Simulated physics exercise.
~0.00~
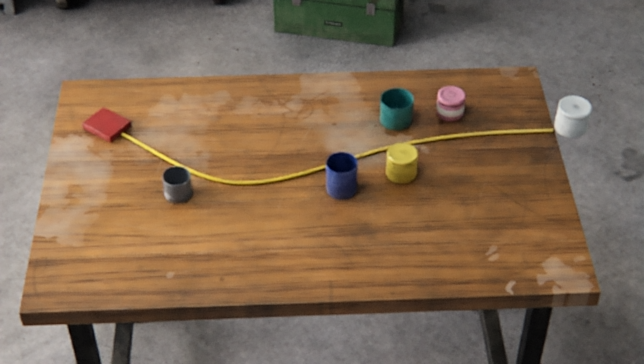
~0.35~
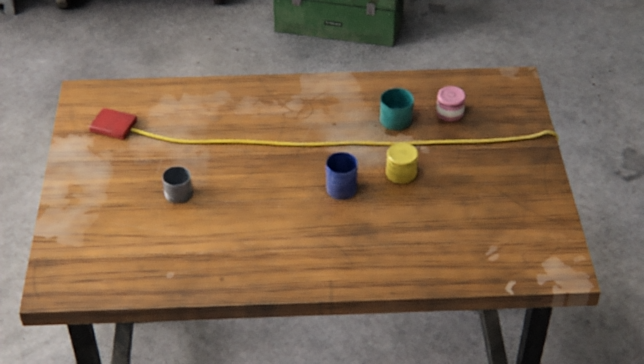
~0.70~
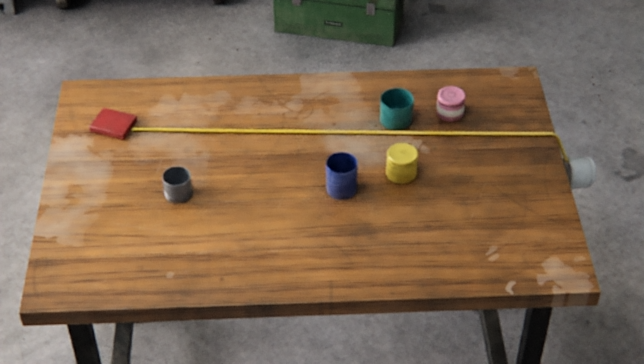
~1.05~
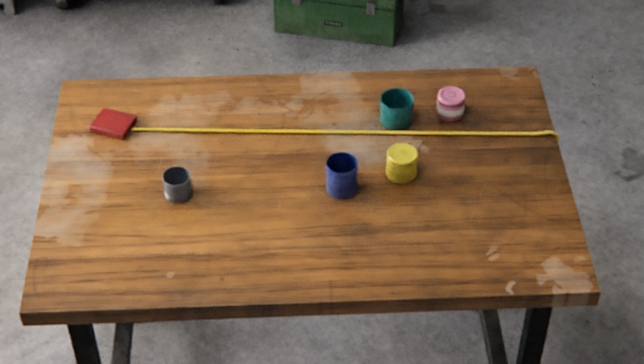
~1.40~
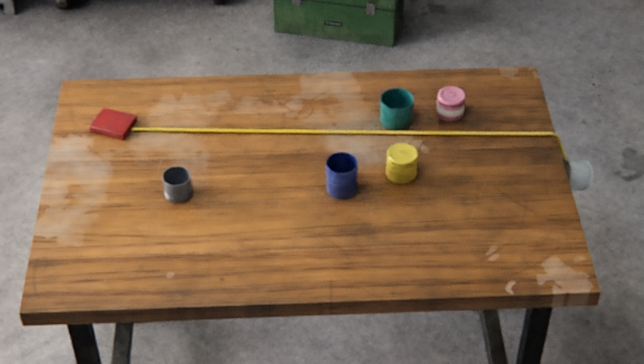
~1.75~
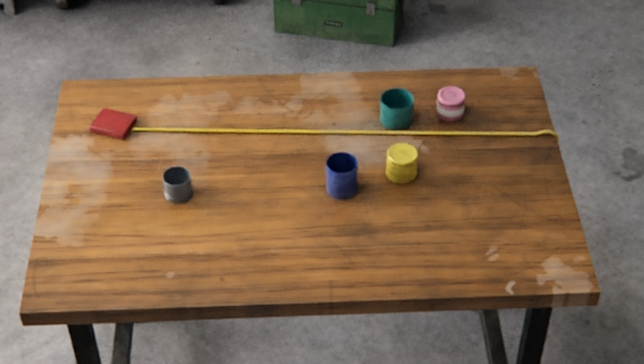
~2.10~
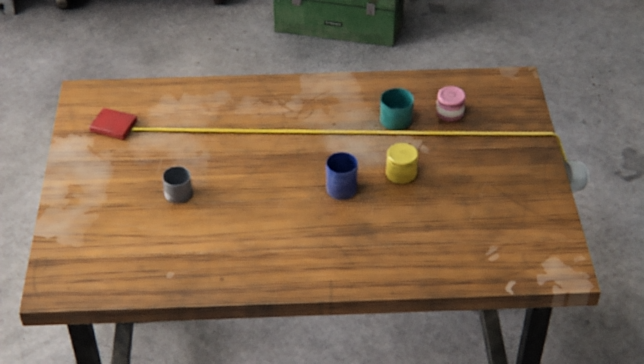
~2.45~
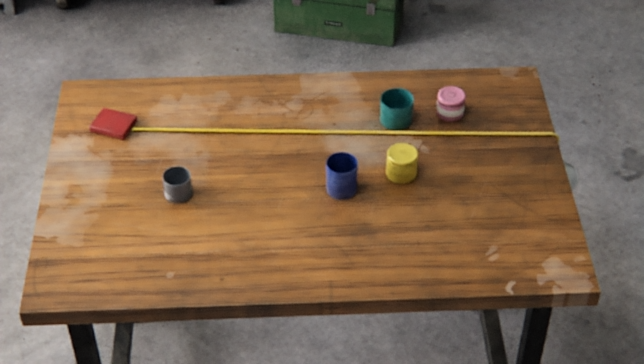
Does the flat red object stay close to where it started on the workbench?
Yes, it only shifts a little as the cable straightens, and it ends up still near its starting spot on the left side of the workbench.
